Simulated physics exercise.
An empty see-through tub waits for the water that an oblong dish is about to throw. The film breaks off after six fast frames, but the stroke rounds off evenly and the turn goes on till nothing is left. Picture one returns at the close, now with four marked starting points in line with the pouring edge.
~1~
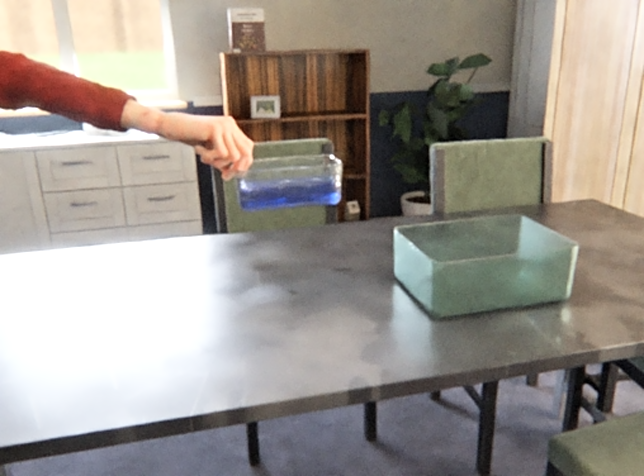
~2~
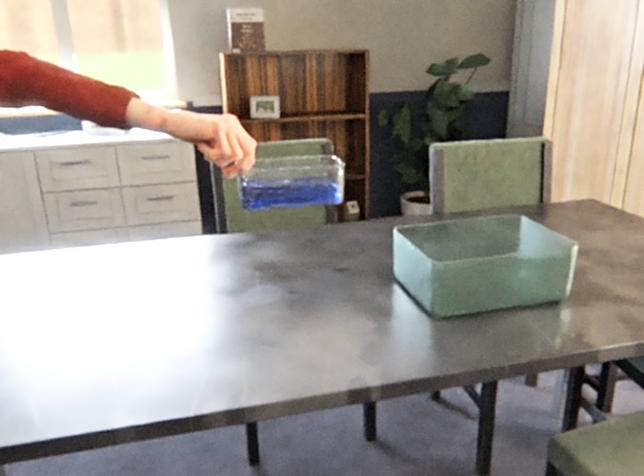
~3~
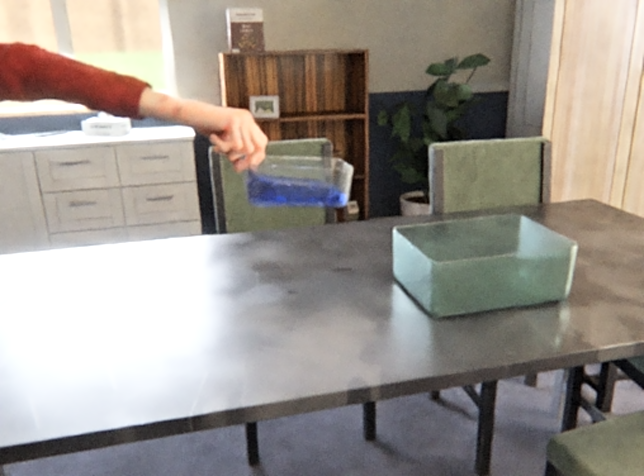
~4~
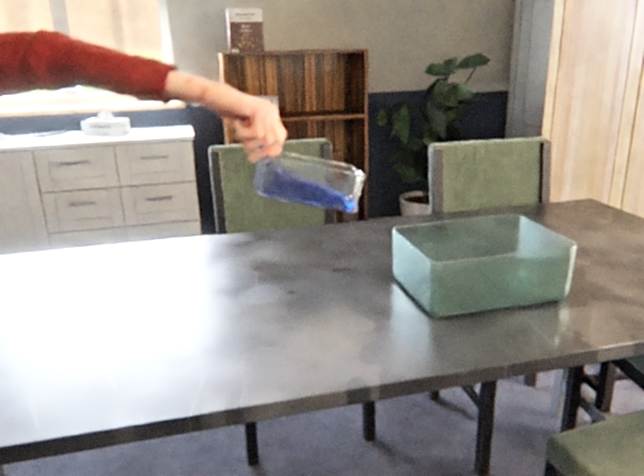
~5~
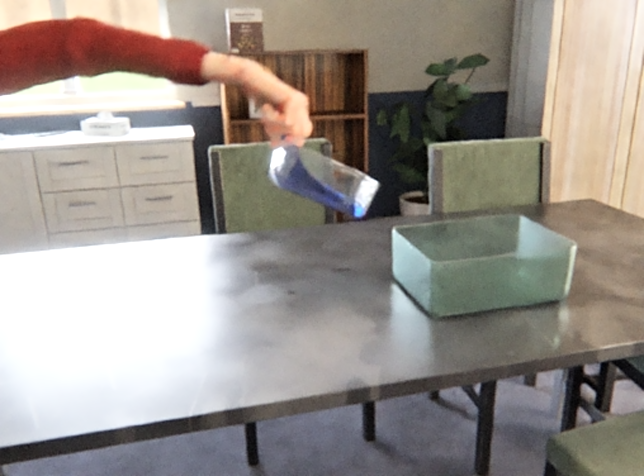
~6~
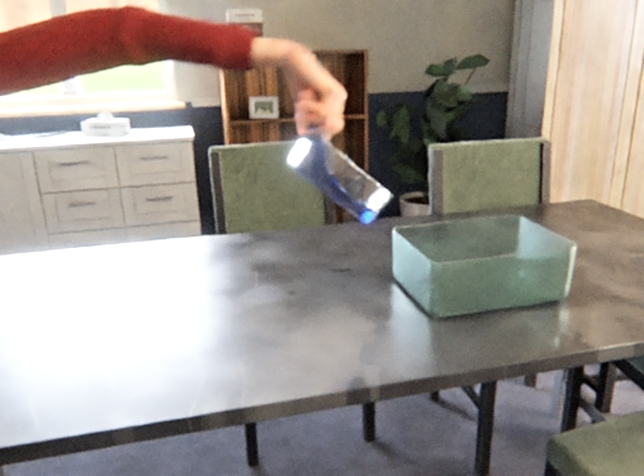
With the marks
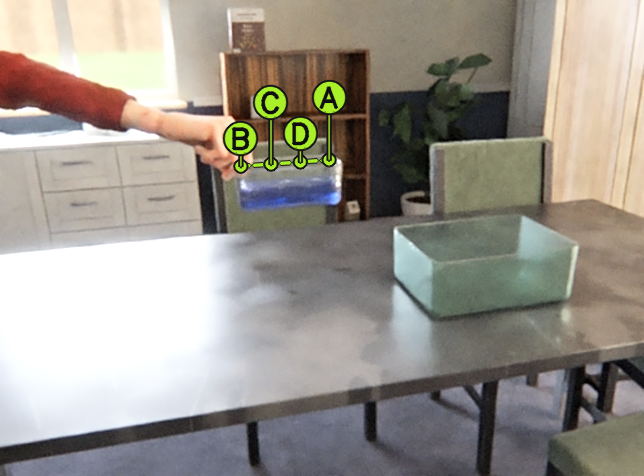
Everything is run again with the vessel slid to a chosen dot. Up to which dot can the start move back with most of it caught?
Spot D.
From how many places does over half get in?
Two of them.
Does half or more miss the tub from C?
Yes.
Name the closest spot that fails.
That would be C.
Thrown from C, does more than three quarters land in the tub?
No, it does not.
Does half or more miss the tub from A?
No.
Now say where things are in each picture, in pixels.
Upright, lip at (335, 159); tub from (429, 316) to (568, 296); nothing has left yet.
Upright, lip at (337, 160); nothing has left yet.
Tipped about 6°, lip at (346, 163); nothing has left yet.
Tipped about 15°, lip at (358, 170); nothing has left yet.
Tipped about 27°, lip at (372, 179); water is over the rim, down to (293, 145).
Tipped about 41°, lip at (386, 190); water is over the rim, down to (306, 139).
On the marked copy, A at (329, 159); B at (240, 166); C at (270, 164); D at (300, 161).
For spot A, about 78 % lands in the tub, 10 % falls short and 11 % goes beside or beyond.
For spot B, about 3 % lands in the tub, 95 % falls short and 3 % goes beside or beyond.
For spot C, about 25 % lands in the tub, 72 % falls short and 3 % goes beside or beyond.
For spot D, about 65 % lands in the tub, 26 % falls short and 9 % goes beside or beyond.
